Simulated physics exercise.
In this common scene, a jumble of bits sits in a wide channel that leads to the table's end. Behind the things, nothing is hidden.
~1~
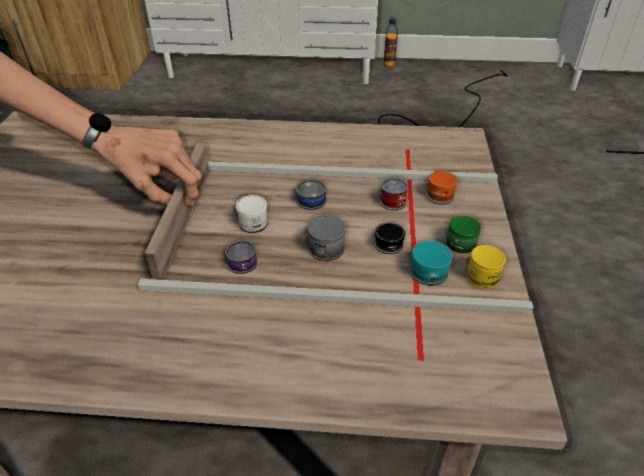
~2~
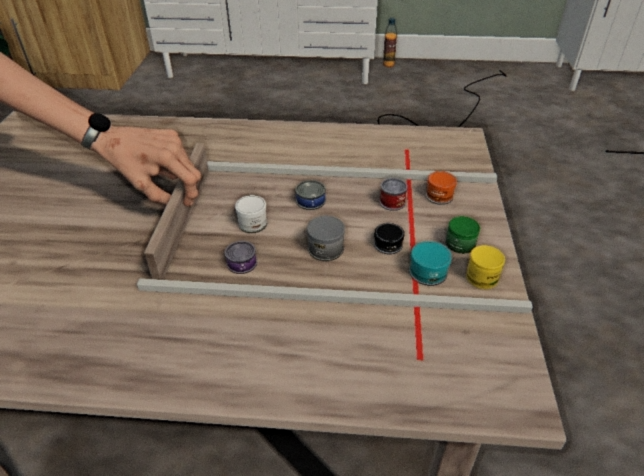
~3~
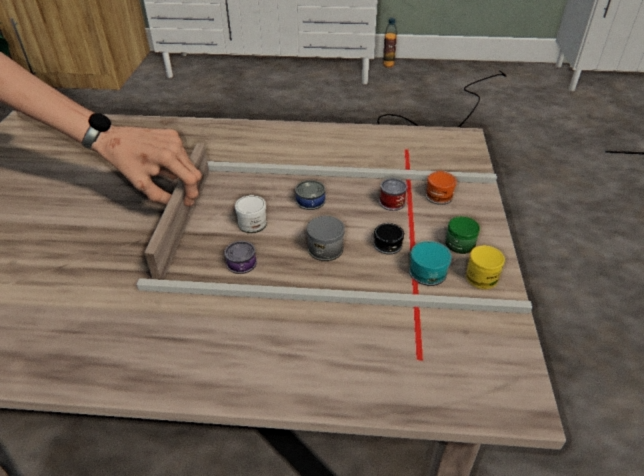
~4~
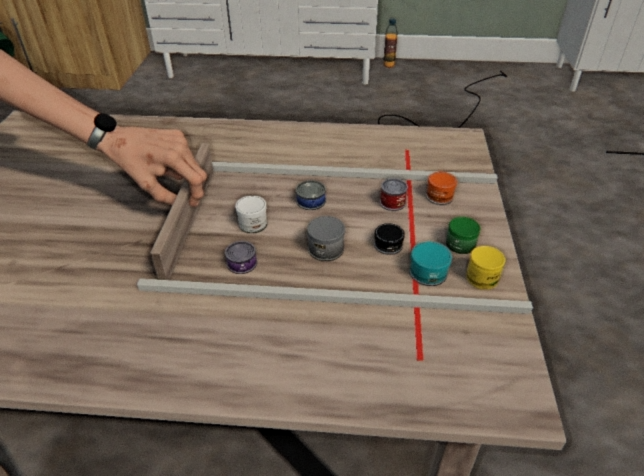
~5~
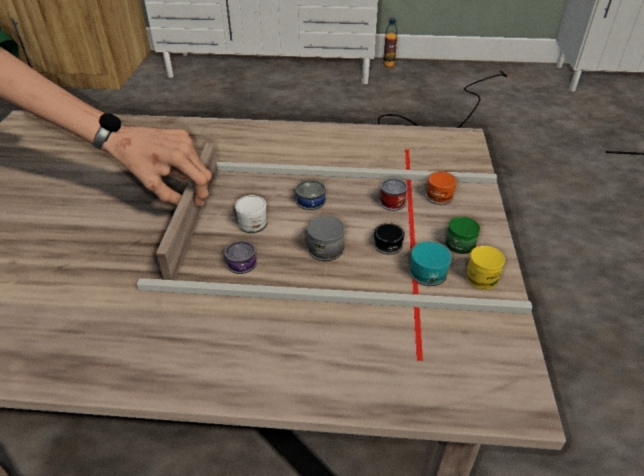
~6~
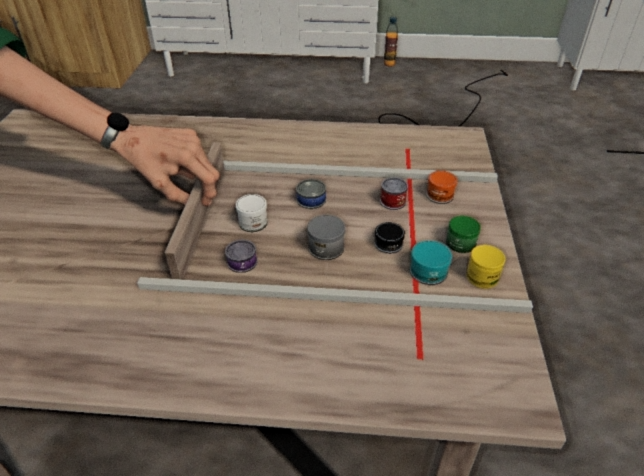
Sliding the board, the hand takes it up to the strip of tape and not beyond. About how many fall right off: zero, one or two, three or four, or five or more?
Fails to push any off.
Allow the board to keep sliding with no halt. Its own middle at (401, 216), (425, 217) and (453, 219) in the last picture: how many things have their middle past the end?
Taking the three positions in turn, the counts come to 0, 0 and 2.
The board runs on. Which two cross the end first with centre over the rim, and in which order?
Order, earliest first: Yellow tub, green tub.
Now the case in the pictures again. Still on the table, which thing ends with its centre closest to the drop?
Yellow tub.
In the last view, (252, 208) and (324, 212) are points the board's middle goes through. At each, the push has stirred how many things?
Up to then 2, and up to the other point 4.
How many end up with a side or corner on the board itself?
The figure is 4.
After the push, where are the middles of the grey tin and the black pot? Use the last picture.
The grey tin finishes at (434, 243); the black pot finishes at (456, 234).
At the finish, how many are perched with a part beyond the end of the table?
That would be 0.
A little later, none off yet; yellow tub at rest near (485, 267); green tub at rest near (463, 234); orange tin at rest near (442, 187).
When it is over, the number that fall off is zero.
